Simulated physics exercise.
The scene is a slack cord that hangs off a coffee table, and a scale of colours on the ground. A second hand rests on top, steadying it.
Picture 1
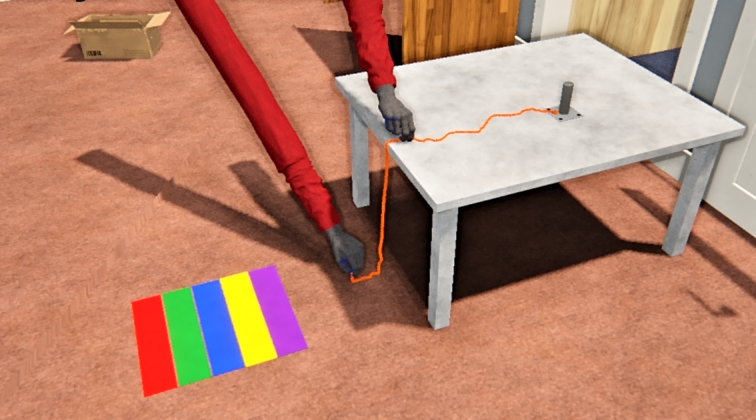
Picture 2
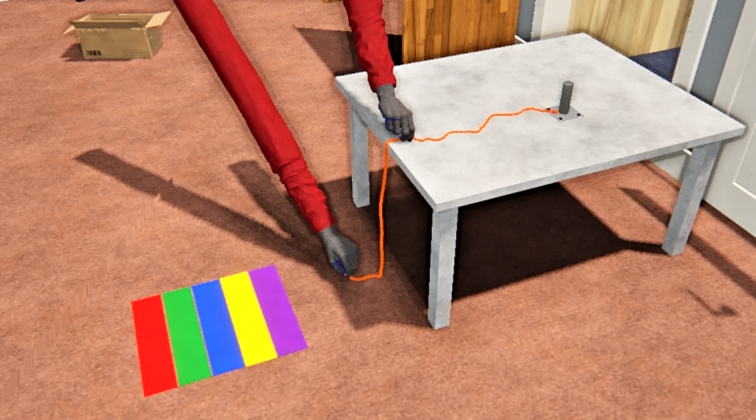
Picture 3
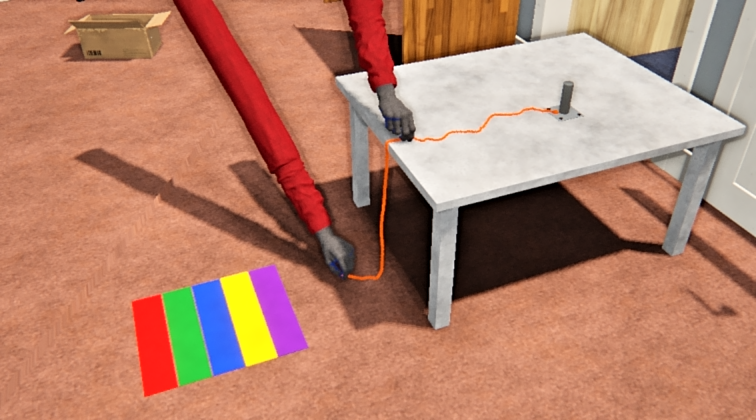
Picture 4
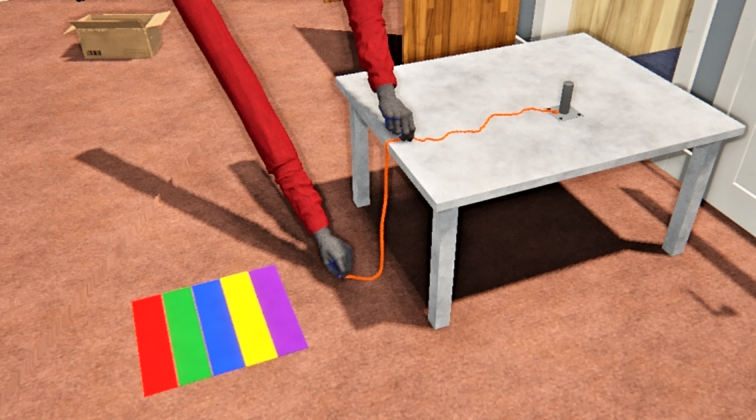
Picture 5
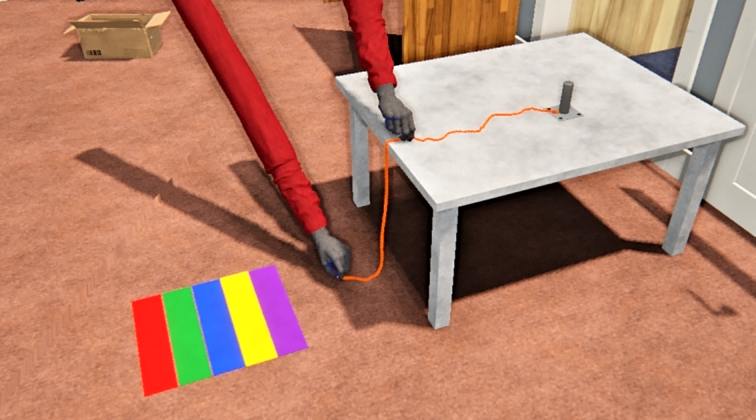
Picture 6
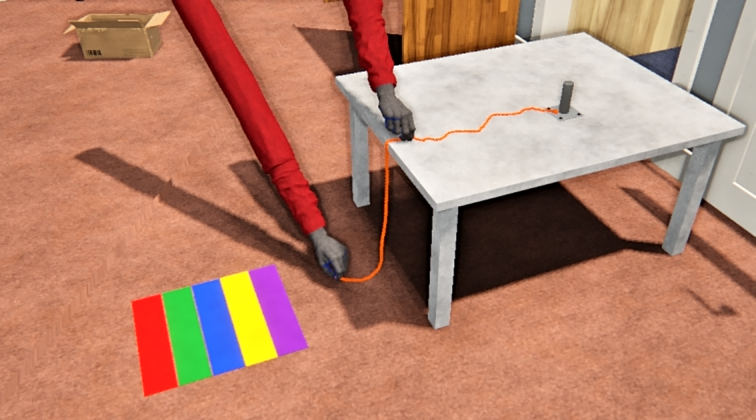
Beside a coffee table, gloved-looking hands holding a slack orange cord, the lower hand edging slightly left near coloured floor stripes.
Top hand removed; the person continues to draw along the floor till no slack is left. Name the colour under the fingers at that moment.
Blue.
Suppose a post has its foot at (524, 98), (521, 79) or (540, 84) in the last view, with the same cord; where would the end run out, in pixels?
The first try gives (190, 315), the second (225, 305) and the third (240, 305).
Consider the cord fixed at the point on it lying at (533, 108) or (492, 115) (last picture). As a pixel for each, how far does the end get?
Roughly (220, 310) and (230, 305).
Soon after, end near (277, 293); over purple.
After that, end near (237, 304); over yellow.
At the stop, end near (213, 310); over blue. It halts on the blue strip.
